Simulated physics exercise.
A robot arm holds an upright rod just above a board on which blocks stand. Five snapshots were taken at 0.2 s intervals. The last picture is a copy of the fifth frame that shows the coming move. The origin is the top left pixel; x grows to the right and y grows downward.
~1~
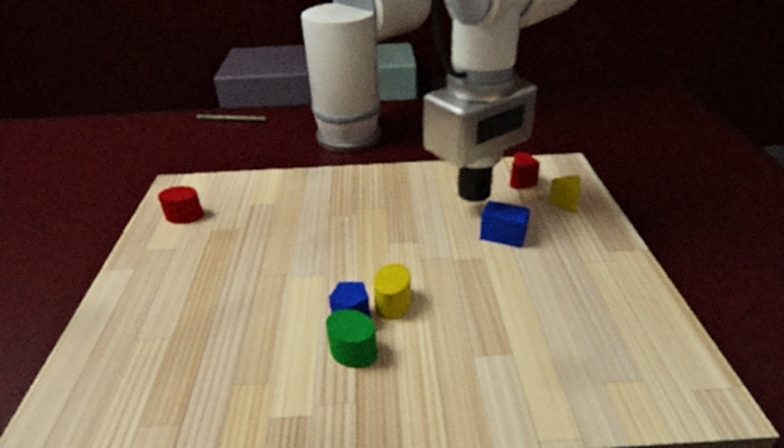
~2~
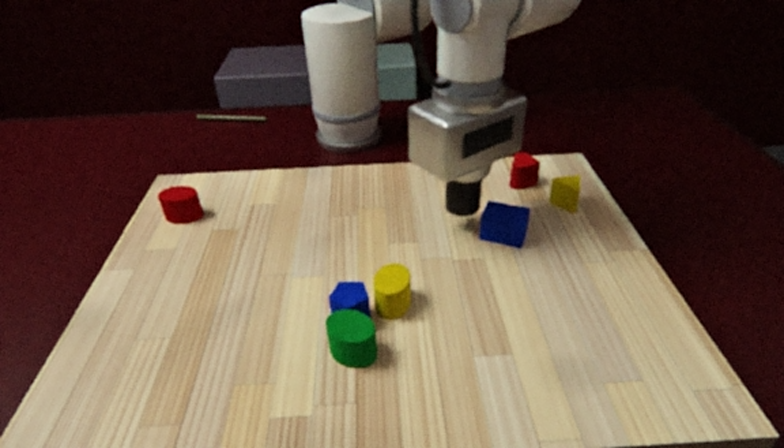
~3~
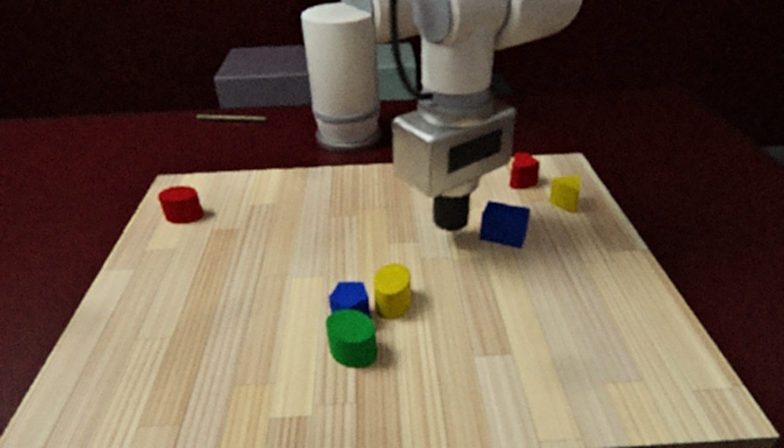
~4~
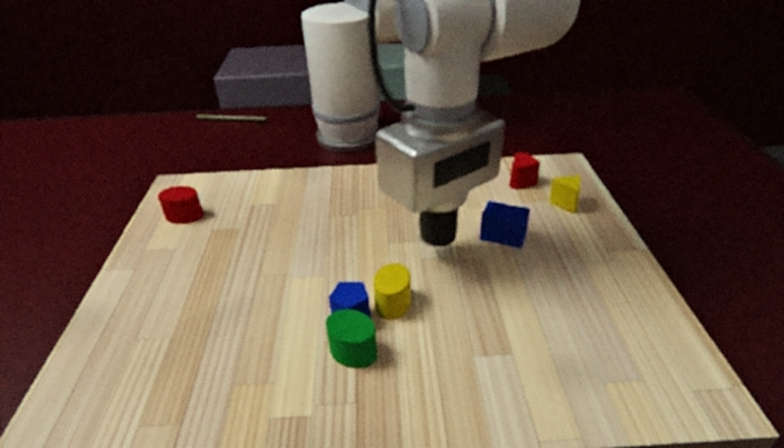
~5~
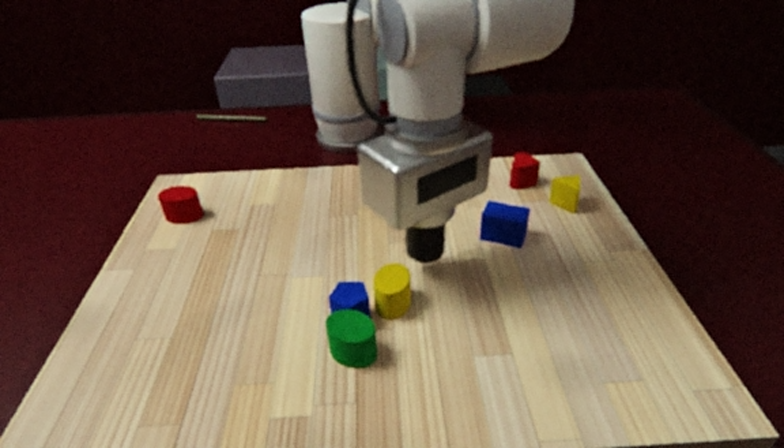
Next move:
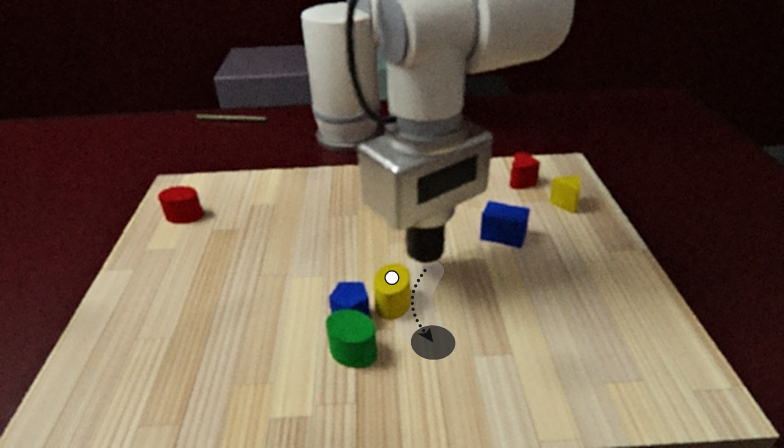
A robot arm holding a dark upright rod starts beside the blue cube near the back right of a wooden board, then moves steadily left and toward the viewer. By the end, the rod is just behind and right of the yellow cylinder, while all the blocks stay still.
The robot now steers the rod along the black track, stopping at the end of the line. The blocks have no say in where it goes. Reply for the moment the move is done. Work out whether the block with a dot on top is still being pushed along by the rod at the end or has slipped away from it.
The rod moves past it.
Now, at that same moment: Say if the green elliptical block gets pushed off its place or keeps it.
It is shoved along.
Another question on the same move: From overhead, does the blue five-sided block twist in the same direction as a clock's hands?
Yes, that is what happens.
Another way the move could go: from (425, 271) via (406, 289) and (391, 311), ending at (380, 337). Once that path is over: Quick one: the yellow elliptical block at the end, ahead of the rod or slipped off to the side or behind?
The yellow elliptical block won't leave the front of the rod.
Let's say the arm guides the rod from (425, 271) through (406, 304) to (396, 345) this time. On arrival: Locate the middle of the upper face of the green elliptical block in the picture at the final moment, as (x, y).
My prediction: (314, 361).
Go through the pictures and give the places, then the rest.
Rod's lower end at (474, 194); blue five-sided block at (349, 293); green elliptical block at (350, 325); yellow elliptical block at (392, 278), in the first frame.
Rod at (462, 208); blocks still, in the second frame.
Rod at (451, 222); blocks still, in the third frame.
Rod at (438, 236); blocks still, in the fourth frame.
Rod at (425, 252); blue five-sided block at (349, 293); green elliptical block at (350, 325); yellow elliptical block at (392, 278), in the fifth frame.
Drawn move, from (425, 271) via (413, 292) and (416, 317), ending at (433, 342); the dot is on the yellow elliptical block.
The first path, step by step. One third of the way, rod at (413, 274); blue five-sided block at (346, 295); yellow elliptical block at (384, 290).
Two thirds of the way, rod at (416, 298); blue five-sided block at (343, 297), turned 25° clockwise; green elliptical block at (340, 334); yellow elliptical block at (378, 312), turned 30° clockwise.
At the end, rod at (433, 322); blue five-sided block at (343, 297), turned 25° clockwise; green elliptical block at (336, 335); yellow elliptical block at (381, 320), turned 55° clockwise.
